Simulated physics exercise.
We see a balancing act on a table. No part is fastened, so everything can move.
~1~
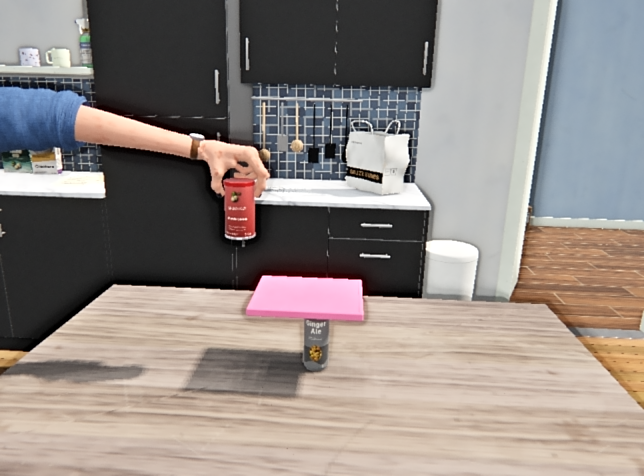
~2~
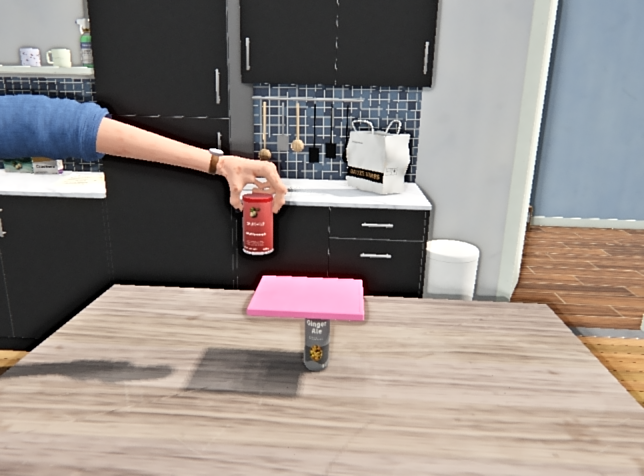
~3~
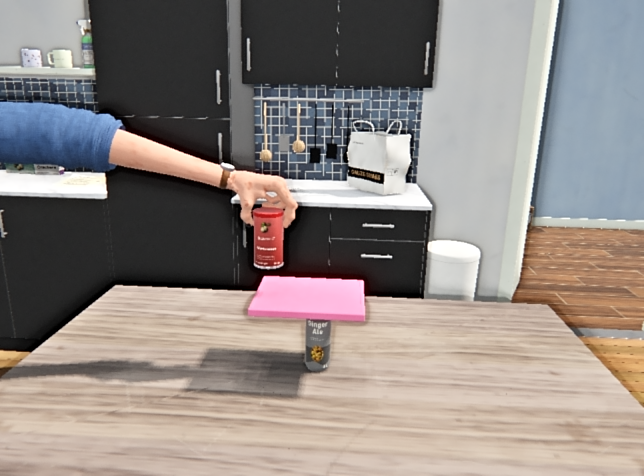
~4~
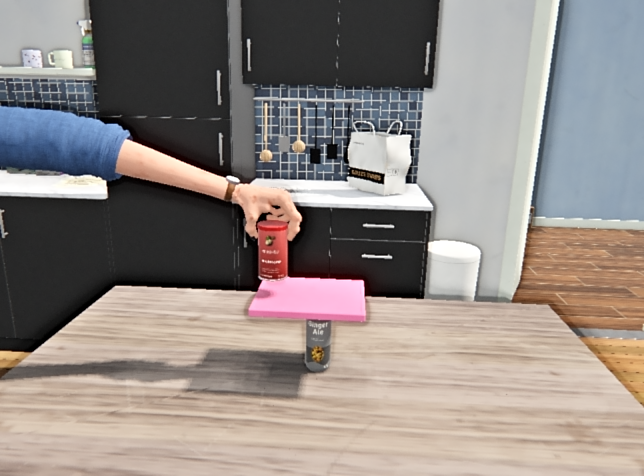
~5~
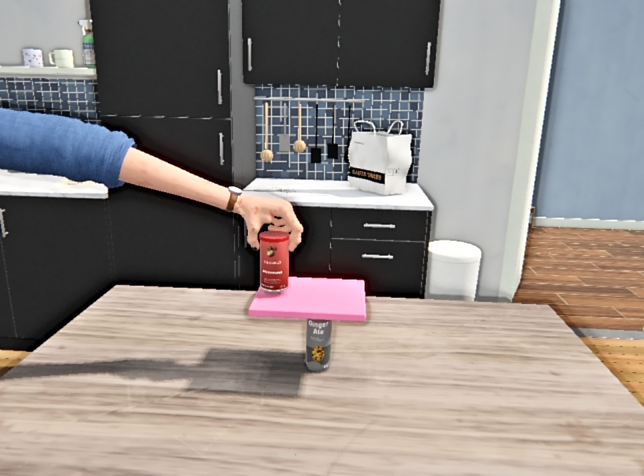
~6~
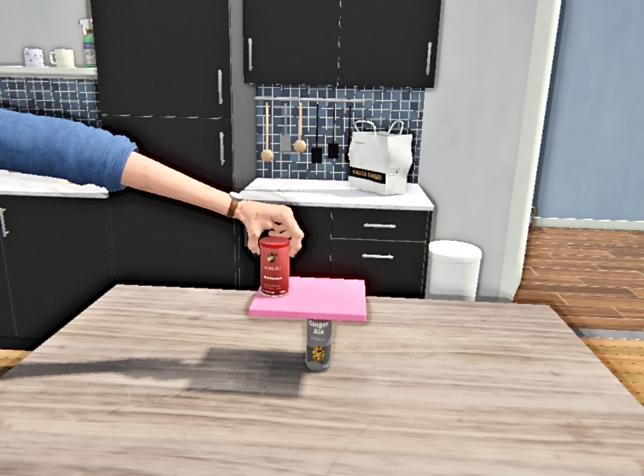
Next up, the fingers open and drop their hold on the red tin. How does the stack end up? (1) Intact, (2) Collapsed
(2) Collapsed.
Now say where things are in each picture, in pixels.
In the first picture, coming down; red tin (240, 209); pink lid (308, 297).
In the second picture, coming down; red tin (258, 223); pink lid (309, 296).
In the third picture, coming down; red tin (269, 238); pink lid (310, 297).
In the fourth picture, coming down; red tin (273, 251); pink lid (310, 297).
In the fifth picture, coming down; red tin (275, 261); pink lid (311, 297).
In the sixth picture, in place under the hand; red tin (275, 267); pink lid (311, 297).
Then, 0.30 s after the last picture, red tin now fallen; pink lid tipped 43° from how it was.
Then, 0.40 s after the last picture, pink lid now fallen.
Then, 0.60 s after the last picture, things are still on the move.
Then, 1.00 s after the last picture, as before.
By the end, fallen, red tin and pink lid; grey can in place. The stack gives way.
